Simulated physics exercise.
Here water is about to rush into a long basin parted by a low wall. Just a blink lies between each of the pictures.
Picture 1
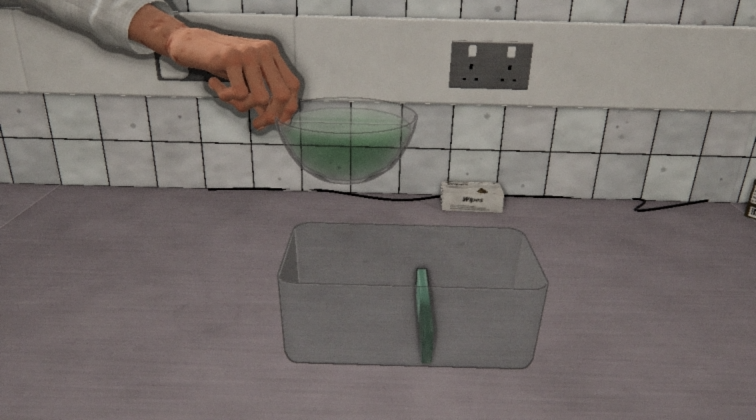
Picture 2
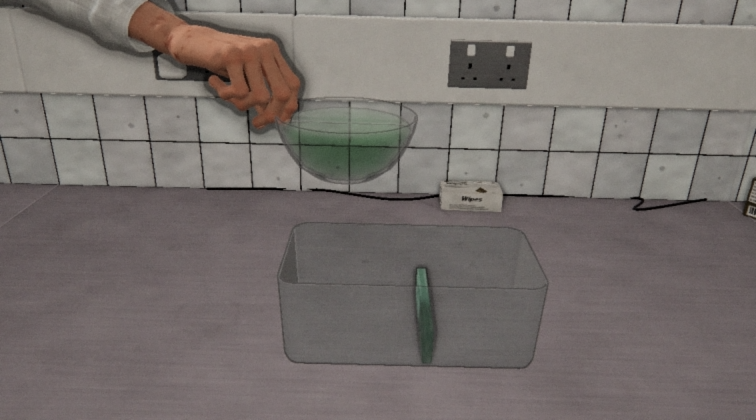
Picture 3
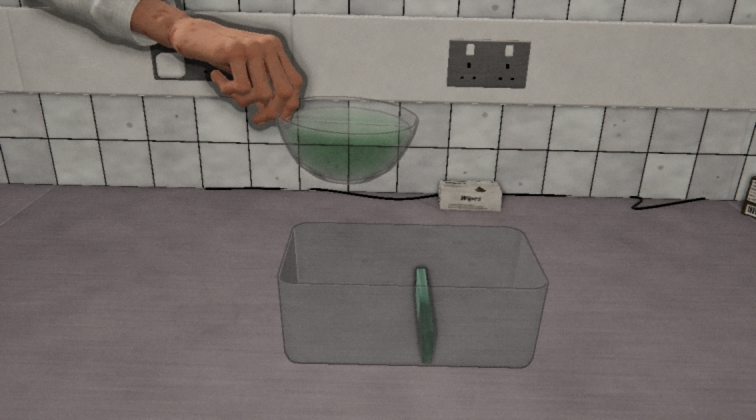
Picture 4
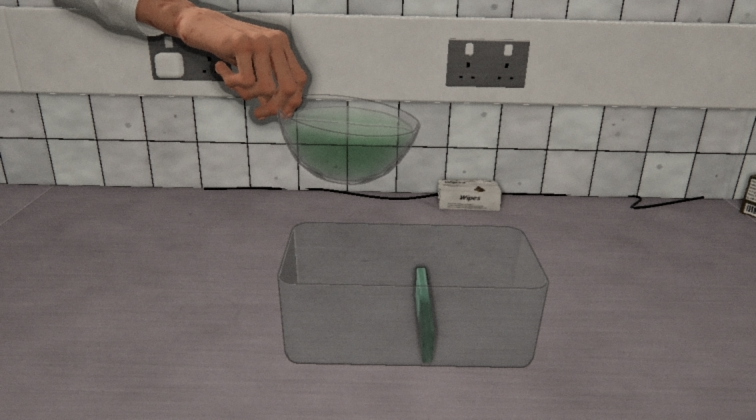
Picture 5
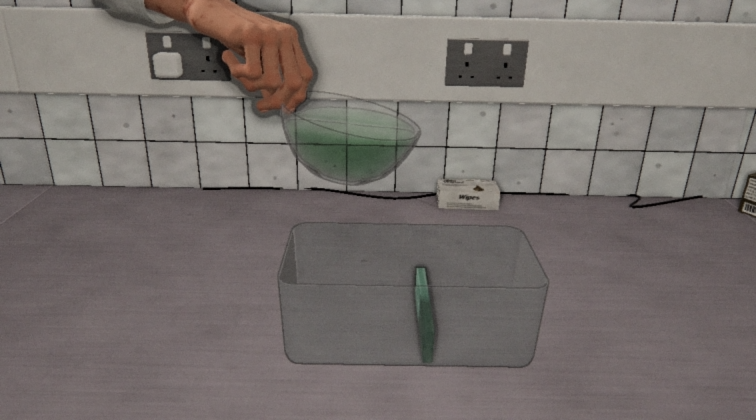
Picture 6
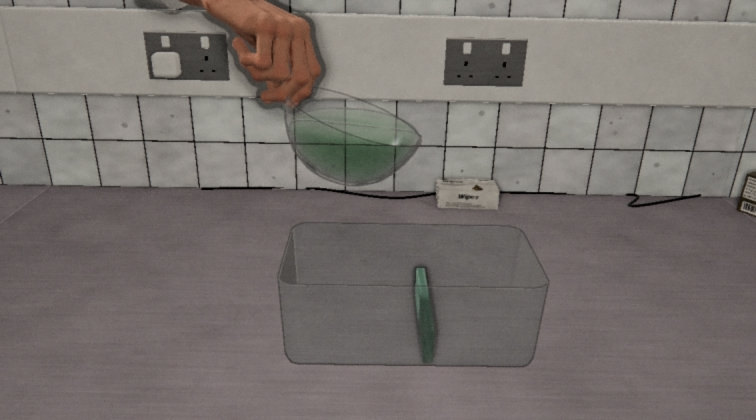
A hand slowly tilts a glass bowl of green liquid rightward above a clear basin.
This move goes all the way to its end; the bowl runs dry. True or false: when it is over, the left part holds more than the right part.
False.
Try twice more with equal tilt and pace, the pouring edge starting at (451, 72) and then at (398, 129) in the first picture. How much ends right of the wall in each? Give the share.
Roughly 80 % and 60 %.
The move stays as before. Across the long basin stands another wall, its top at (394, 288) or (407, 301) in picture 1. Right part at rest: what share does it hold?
Try 1: Some 90 %; try 2: 85 %.
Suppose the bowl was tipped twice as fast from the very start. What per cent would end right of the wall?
It comes to some 50 per cent.
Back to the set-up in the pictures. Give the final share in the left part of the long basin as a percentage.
That works out to roughly 25 percent.
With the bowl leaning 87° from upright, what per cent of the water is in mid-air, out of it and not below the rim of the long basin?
Some 35 per cent.
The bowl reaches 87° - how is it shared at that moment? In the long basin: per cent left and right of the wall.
Left 0 per cent, right 45 per cent.
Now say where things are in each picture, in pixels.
In the first frame, tilt 0°; pouring edge (417, 117); surface from (281, 120) to (412, 124); the long basin's rim runs from (287, 251) to (535, 258); the wall's top is at (425, 299).
In the second frame, tilt 1°; pouring edge (417, 118); surface from (281, 119) to (412, 124).
In the third frame, tilt 3°; pouring edge (418, 121); surface from (282, 118) to (413, 126).
In the fourth frame, tilt 7°; pouring edge (419, 126); surface from (283, 117) to (414, 127).
In the fifth frame, tilt 12°; pouring edge (420, 132); surface from (286, 117) to (417, 128).
In the sixth frame, tilt 19°; pouring edge (420, 140); surface from (290, 119) to (417, 133); 2 per cent is over the edge.
A moment on, the tilt is 87° and 16 per cent is still to pour, 1 is left of the wall and 46 right of it.
Next, the tilt is 119° and 0 per cent is still to pour, 23 is left of the wall and 75 right of it.
Then the tilt is 121° and 0 per cent is still to pour, 24 is left of the wall and 75 right of it.
Later the tilt is 121° and 0 per cent is still to pour, 24 is left of the wall and 75 right of it.
At rest 24 per cent lies left of the wall, 75 right of it and 1 outside.
